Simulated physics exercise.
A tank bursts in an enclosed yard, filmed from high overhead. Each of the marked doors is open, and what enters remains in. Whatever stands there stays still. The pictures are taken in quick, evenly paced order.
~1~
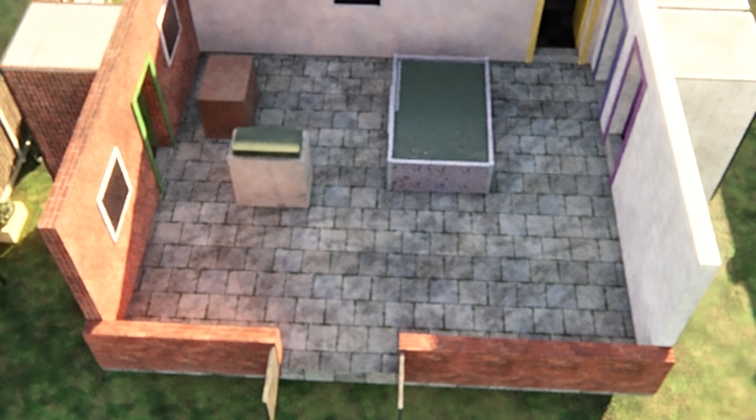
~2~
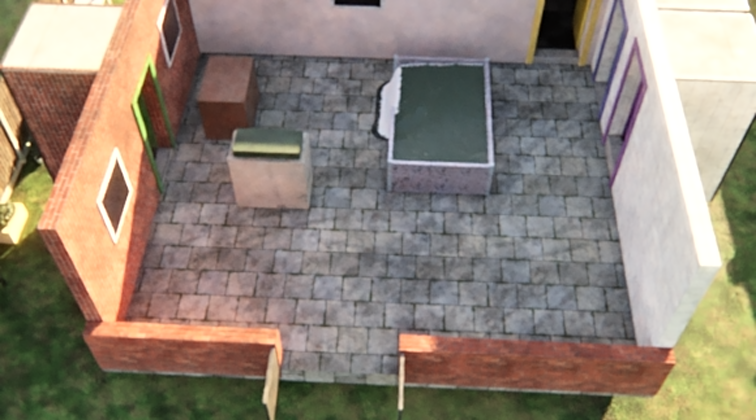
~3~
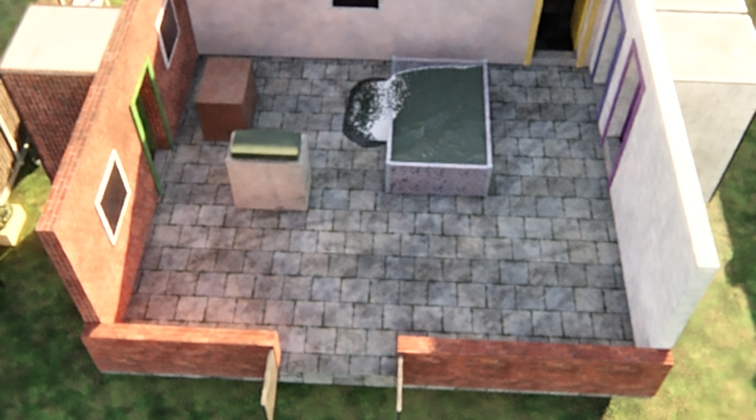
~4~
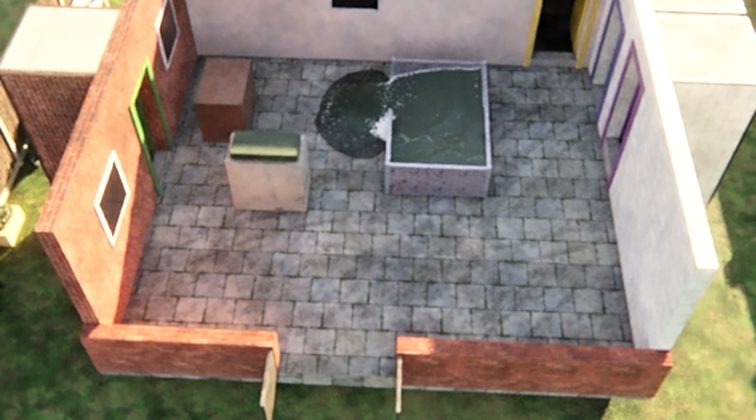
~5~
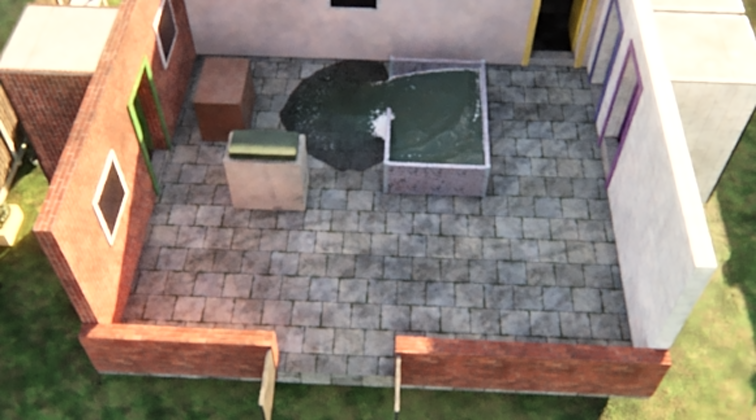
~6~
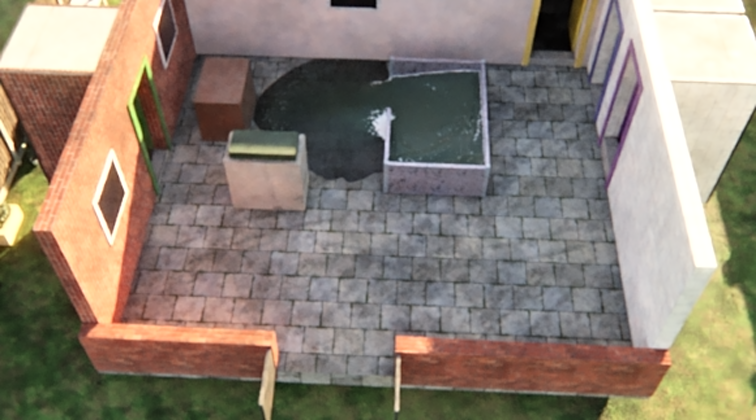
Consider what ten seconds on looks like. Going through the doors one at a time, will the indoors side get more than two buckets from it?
Green door: More than two buckets; yellow door: Two buckets at most; blue door: Two buckets at most; purple door: Two buckets at most.
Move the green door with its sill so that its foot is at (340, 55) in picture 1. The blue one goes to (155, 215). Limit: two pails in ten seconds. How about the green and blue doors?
Looking at both, the green one gets flooded and the blue one gets flooded.
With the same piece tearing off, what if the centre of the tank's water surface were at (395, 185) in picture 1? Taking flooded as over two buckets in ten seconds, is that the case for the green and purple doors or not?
Green door exceeds it, purple door stays within it.
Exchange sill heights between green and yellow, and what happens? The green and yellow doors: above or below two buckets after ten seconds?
The green door falls short, the yellow door falls short.
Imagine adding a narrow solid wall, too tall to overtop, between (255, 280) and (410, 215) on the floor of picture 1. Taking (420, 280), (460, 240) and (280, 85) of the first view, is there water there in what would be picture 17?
Log, spots one to three: Spared; spared; swamped.
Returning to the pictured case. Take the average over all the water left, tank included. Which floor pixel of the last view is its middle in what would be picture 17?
(352, 119).
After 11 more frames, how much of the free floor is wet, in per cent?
Estimated share: Around 25 %.
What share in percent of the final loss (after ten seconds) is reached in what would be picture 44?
I'd put it at 35 per cent.
A moment on, water covers 20 % of the floor; the green door not reached, the yellow door not reached, the blue door not reached, the purple door not reached.
Next, water covers 25 % of the floor; the green door under two buckets in, the yellow door not reached, the blue door not reached, the purple door not reached.
Then, water covers 35 % of the floor; the green door over two buckets in, the yellow door not reached, the blue door not reached, the purple door not reached.
Later, water covers 55 % of the floor; the green door over two buckets in, the yellow door not reached, the blue door not reached, the purple door not reached.
In the end, water covers 90 % of the floor; the green door far over two buckets in, the yellow door wet at the sill, nothing in, the blue door wet at the sill, nothing in, the purple door not reached.
